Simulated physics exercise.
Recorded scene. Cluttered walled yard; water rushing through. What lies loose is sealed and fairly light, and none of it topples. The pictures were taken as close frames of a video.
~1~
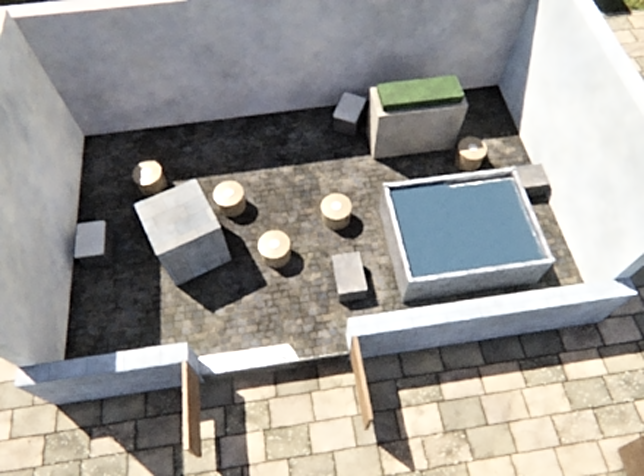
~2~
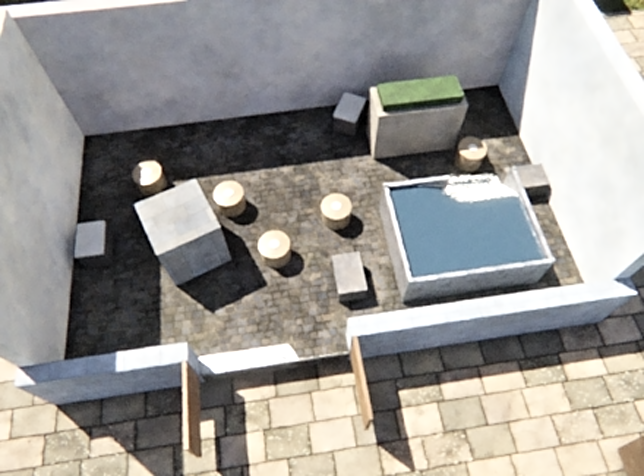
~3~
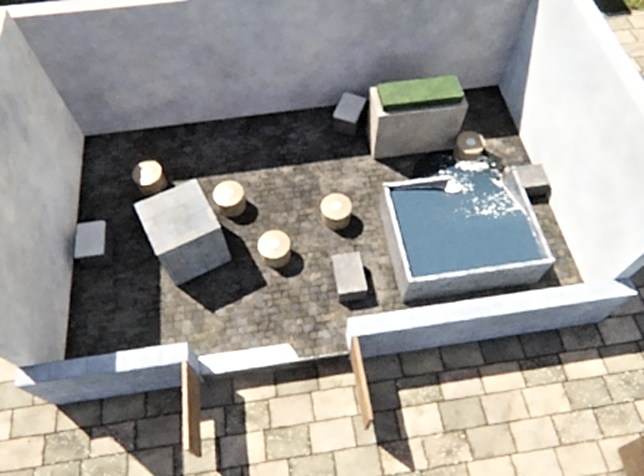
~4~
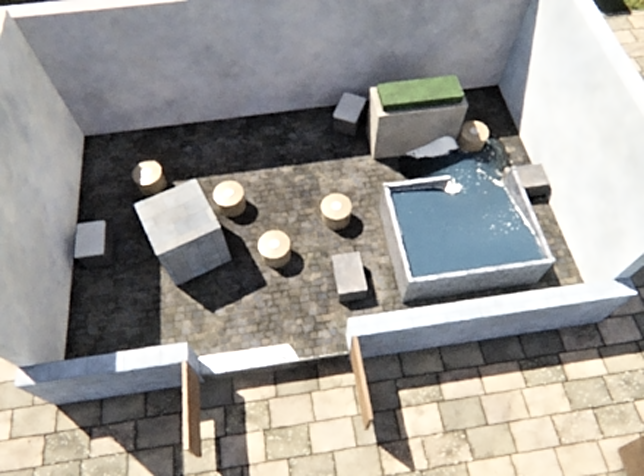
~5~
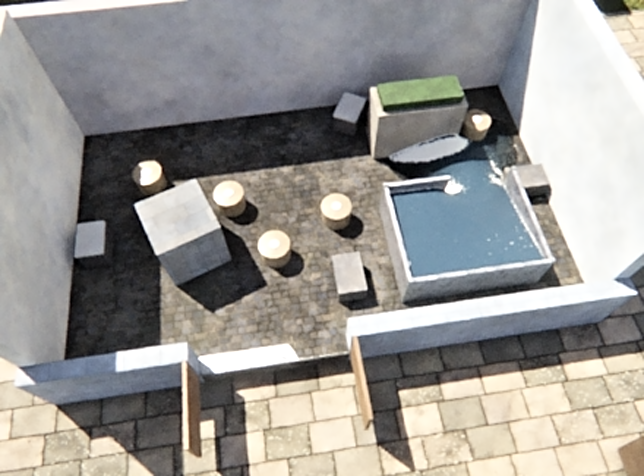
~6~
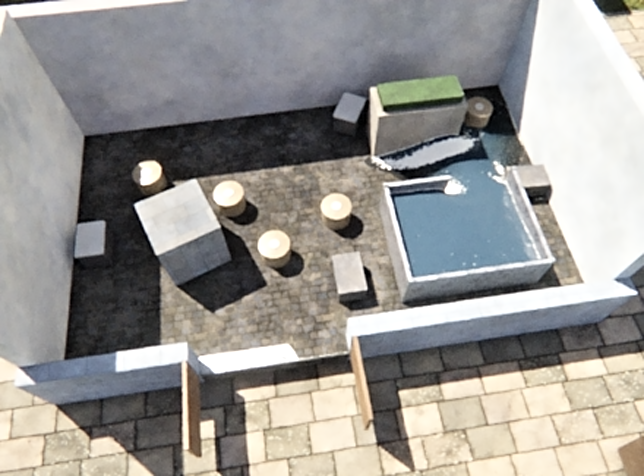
In a walled yard cluttered with blocks and round tubs, water in a raised pool surged over the back edge and spread across the paving, and one tub behind it shifted slightly toward the back wall.
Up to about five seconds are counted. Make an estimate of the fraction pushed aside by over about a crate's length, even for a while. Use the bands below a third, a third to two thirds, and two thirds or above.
It falls two thirds or above.
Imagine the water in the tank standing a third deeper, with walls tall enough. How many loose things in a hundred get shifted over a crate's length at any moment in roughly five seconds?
Share moved that far: Approx. 90 %.
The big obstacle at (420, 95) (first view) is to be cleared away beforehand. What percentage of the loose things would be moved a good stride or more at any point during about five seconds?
Something like 50 percent, roughly.
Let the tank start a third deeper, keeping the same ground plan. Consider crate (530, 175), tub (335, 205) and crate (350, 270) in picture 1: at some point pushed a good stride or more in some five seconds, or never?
In the order you named them: Went past the threshold, went past the threshold, stayed within the threshold.
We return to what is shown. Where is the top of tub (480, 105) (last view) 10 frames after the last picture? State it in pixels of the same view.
About (466, 79).
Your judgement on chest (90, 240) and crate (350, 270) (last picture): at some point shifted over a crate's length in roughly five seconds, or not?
In the order asked, the first one never gets that far and the second one never gets that far.
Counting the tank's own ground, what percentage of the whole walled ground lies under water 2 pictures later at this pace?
Roughly 25 per cent.
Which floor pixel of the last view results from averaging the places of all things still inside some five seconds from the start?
The mean position lies close to (208, 239).
A moment on, 1 of 10 are well off their spots; 1 afloat.
Next, 1 of 10 are well off their spots; 2 afloat.
Later, 6 of 10 are well off their spots; 4 afloat.
In the end, 8 of 10 are well off their spots, and 8 have been at some point; 6 afloat.
